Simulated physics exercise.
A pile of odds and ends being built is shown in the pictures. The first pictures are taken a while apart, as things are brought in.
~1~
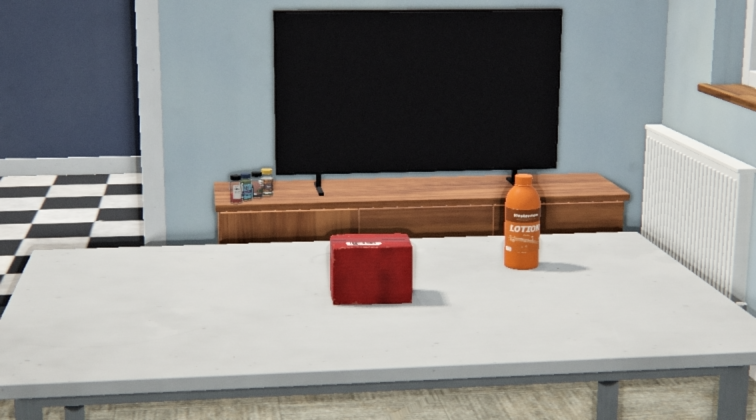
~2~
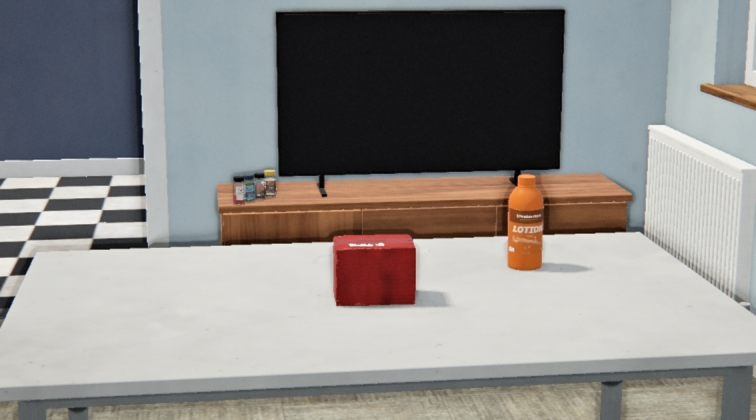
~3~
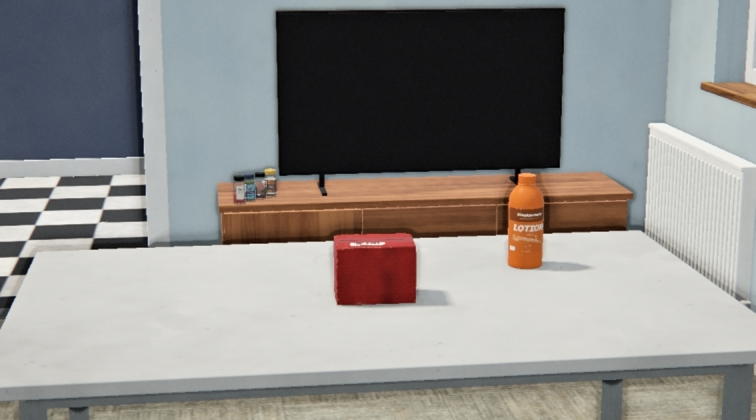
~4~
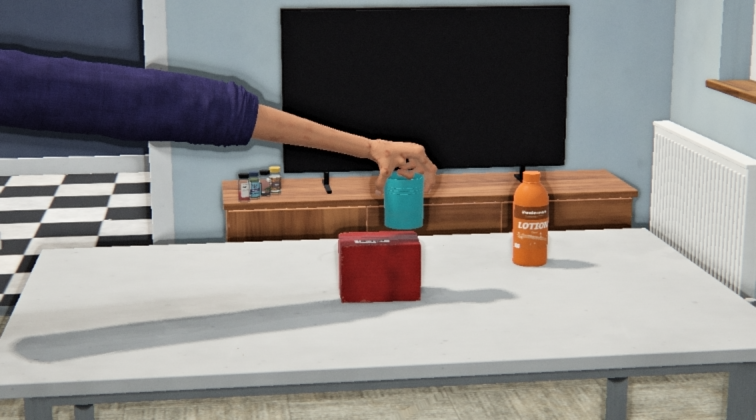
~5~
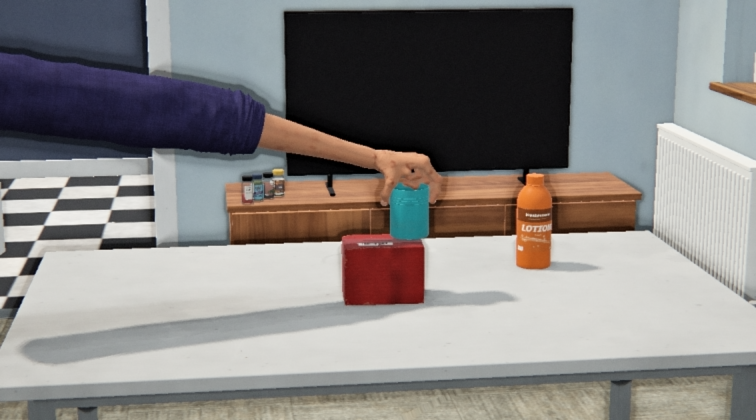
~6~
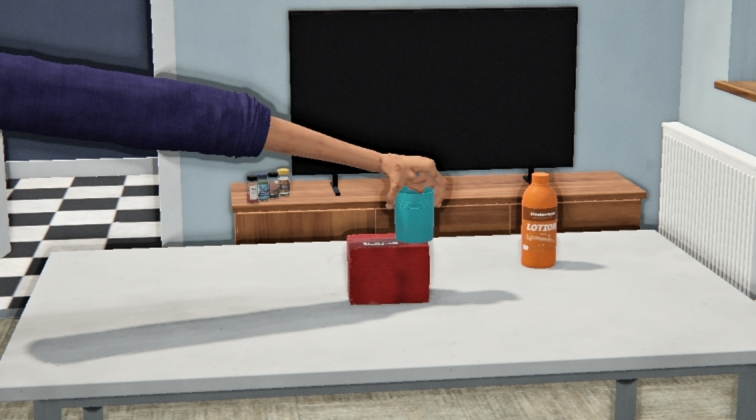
To begin with, a red box and an orange lotion bottle sit on a pale table in front of a television. Then an arm in a purple sleeve reaches in from the left, holding a turquoise cup above the box, and lowers it slightly until it rests behind the box's top edge, still gripped.
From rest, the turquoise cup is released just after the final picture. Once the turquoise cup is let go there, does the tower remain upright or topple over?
I expect nothing will drop.
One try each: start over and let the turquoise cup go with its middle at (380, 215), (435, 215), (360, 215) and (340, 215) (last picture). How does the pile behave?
Try 1: Stable. Try 2: Falls over. Try 3: Stable. Try 4: Falls over.
Then, 0.40 s past the last view, nothing moves.
Then, 0.70 s past the last view, turquoise cup resting near (414, 214).
Finally, all 3 still in place. Final places as the last picture's camera would see them, turquoise cup near (414, 215). The pile stays up.
